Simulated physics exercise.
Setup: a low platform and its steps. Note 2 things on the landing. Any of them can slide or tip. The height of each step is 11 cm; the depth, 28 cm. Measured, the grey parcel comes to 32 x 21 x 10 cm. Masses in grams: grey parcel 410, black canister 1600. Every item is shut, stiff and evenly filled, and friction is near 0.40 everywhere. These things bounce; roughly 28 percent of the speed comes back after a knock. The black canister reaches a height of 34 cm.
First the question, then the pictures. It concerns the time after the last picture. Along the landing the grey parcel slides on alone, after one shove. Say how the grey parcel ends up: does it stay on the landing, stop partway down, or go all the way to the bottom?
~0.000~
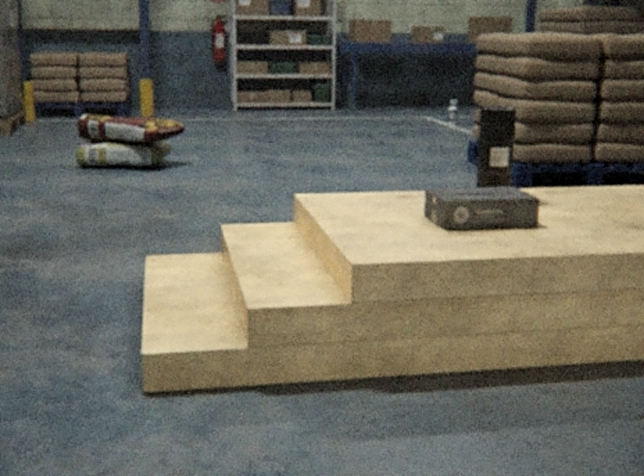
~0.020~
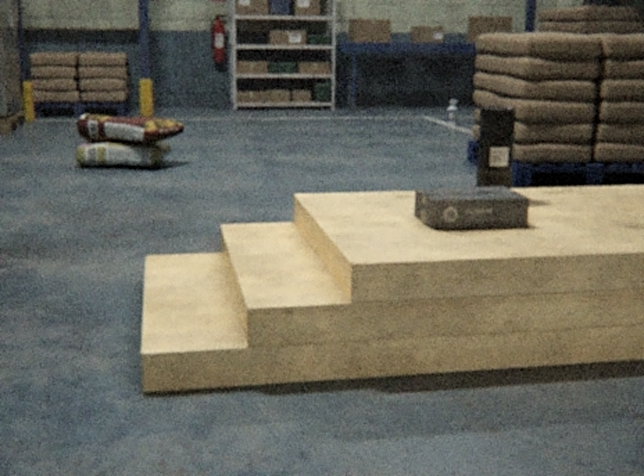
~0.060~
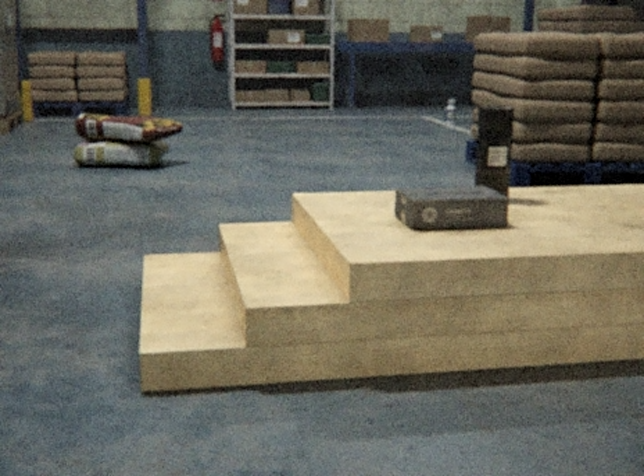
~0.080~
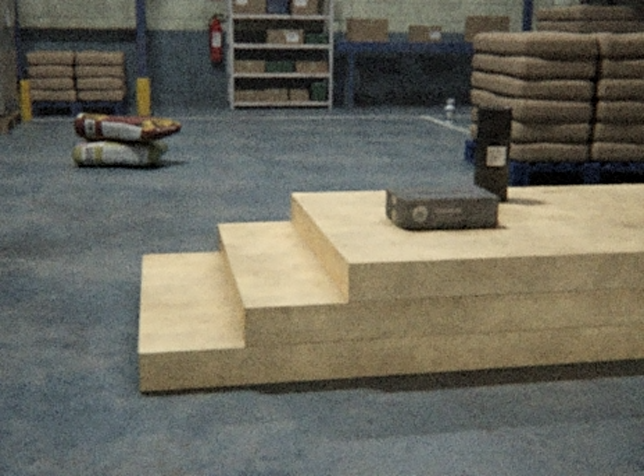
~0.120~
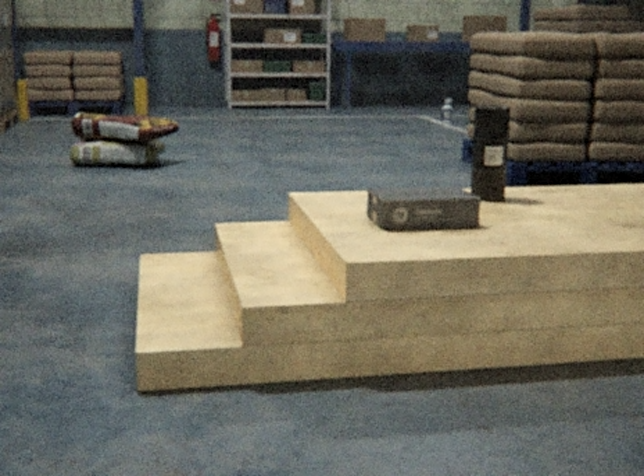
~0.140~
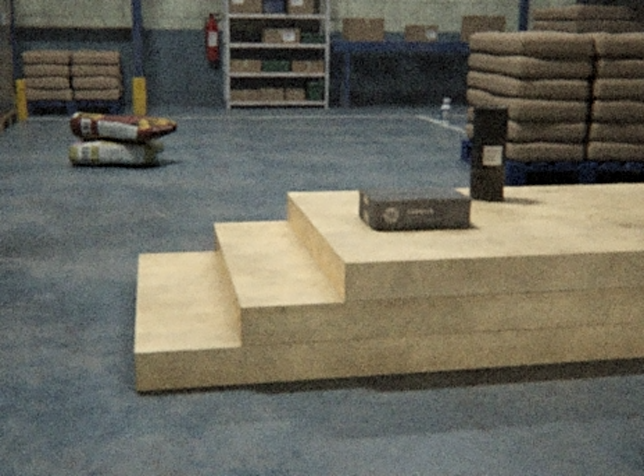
Oh, that one doesn't go over.
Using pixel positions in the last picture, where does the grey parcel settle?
The resting point is around (359, 209).
Around 0.24 s, 23 cm to the first step; grey parcel near (383, 209).
Around 0.34 s, 17 cm to the first step; grey parcel near (365, 209).
Around 0.44 s, 15 cm to the first step; grey parcel near (359, 209).
Finally (0.9 s), 15 cm to the first step; black canister still in place (within 12 cm). Final places as that camera would see them, grey parcel near (359, 209).
